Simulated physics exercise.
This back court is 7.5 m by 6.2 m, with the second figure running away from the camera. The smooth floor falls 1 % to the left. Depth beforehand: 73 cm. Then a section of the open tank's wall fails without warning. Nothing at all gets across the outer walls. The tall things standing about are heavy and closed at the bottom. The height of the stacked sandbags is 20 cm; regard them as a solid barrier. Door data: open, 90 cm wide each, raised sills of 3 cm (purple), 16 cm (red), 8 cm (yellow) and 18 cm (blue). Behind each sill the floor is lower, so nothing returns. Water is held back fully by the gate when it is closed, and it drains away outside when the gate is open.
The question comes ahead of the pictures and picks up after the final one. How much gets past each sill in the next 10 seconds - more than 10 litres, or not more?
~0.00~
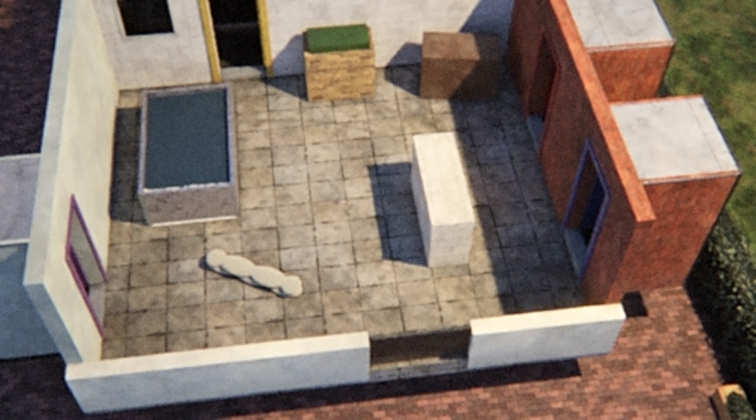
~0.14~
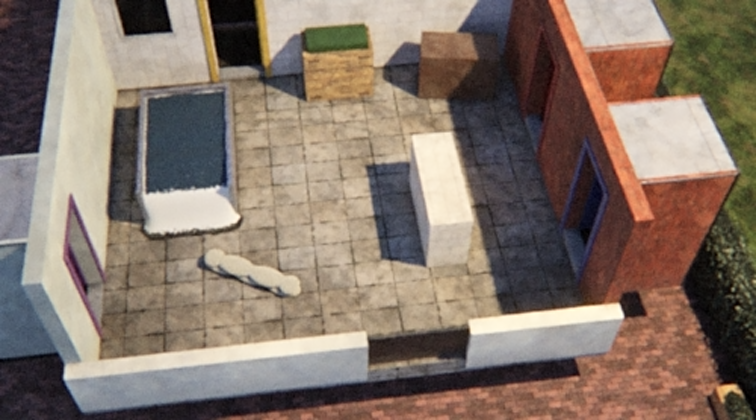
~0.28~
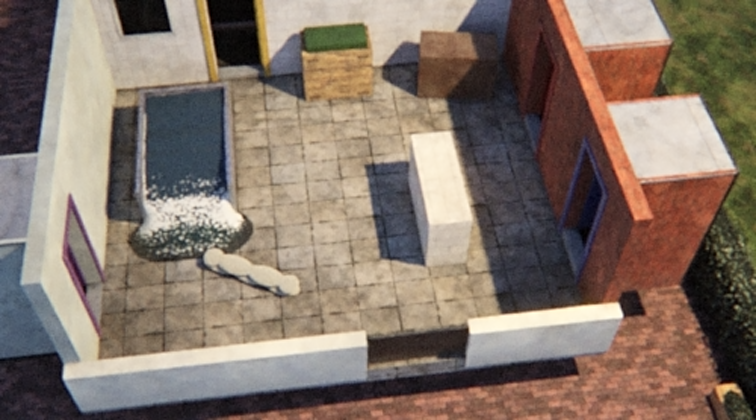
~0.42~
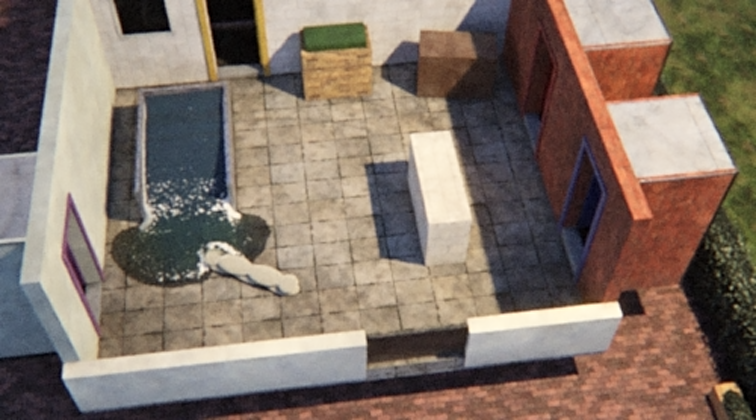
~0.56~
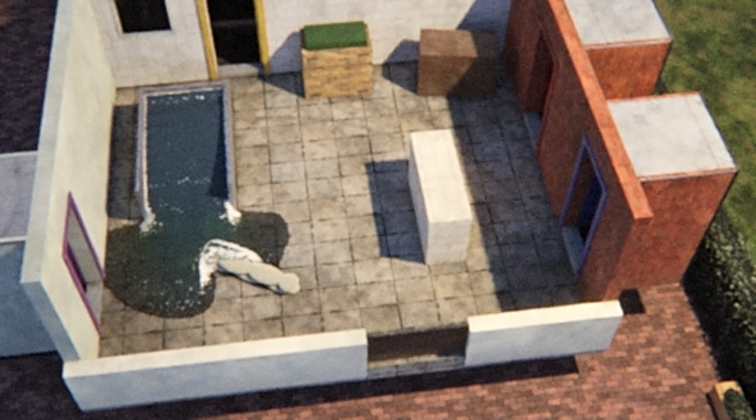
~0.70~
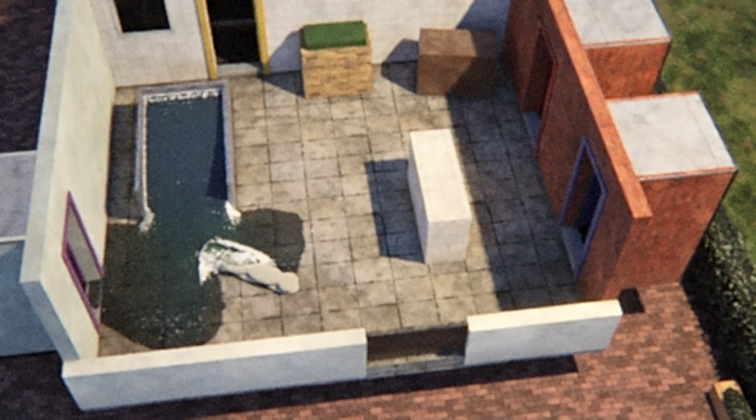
At the purple door, more than 10 litres. At the red door, not more. At the yellow door, not more. At the blue door, not more.
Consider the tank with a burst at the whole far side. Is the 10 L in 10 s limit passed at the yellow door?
Then yellow exceeds it.
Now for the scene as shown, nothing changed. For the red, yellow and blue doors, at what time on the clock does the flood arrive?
Red: 5.5 s; yellow: 7.5 s; blue: 3.8 s.
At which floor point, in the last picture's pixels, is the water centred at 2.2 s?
Pixel position near (201, 256).
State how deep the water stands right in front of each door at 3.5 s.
In cm: Purple 19, red 0, yellow 0, blue 1.
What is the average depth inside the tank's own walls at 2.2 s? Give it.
Around 24 cm on average.
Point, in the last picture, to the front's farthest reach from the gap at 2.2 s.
At about (477, 308).
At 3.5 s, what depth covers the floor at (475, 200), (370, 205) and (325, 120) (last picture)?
Approximately 0, 2 and 0 centimetres, going through them in turn.
After 1.4 s water covers 25 % of the floor and is deepest (50 cm) near (96, 385); purple door 13 cm at the sill, 13 L in, red door not reached, yellow door not reached, blue door not reached.
After 2.2 s water covers 35 % of the floor and is deepest (43 cm) near (97, 374); purple door 15 cm at the sill, 60 L in, red door not reached, yellow door not reached, blue door not reached.
After 3.5 s water covers 45 % of the floor and is deepest (22 cm) near (97, 374); purple door 19 cm at the sill, 193 L in, red door not reached, yellow door not reached, blue door not reached.
After 6.0 s water covers 70 % of the floor and is deepest (16 cm) near (565, 329); purple door 11 cm at the sill, 357 L in, red door 3 cm at the sill, 0 L in, yellow door not reached, blue door 12 cm at the sill, 0 L in.
After 10.0 s water covers 95 % of the floor and is deepest (10 cm) near (418, 63); purple door 7 cm at the sill, 439 L in, red door 2 cm at the sill, 0 L in, yellow door 3 cm at the sill, 0 L in, blue door 4 cm at the sill, 0 L in.
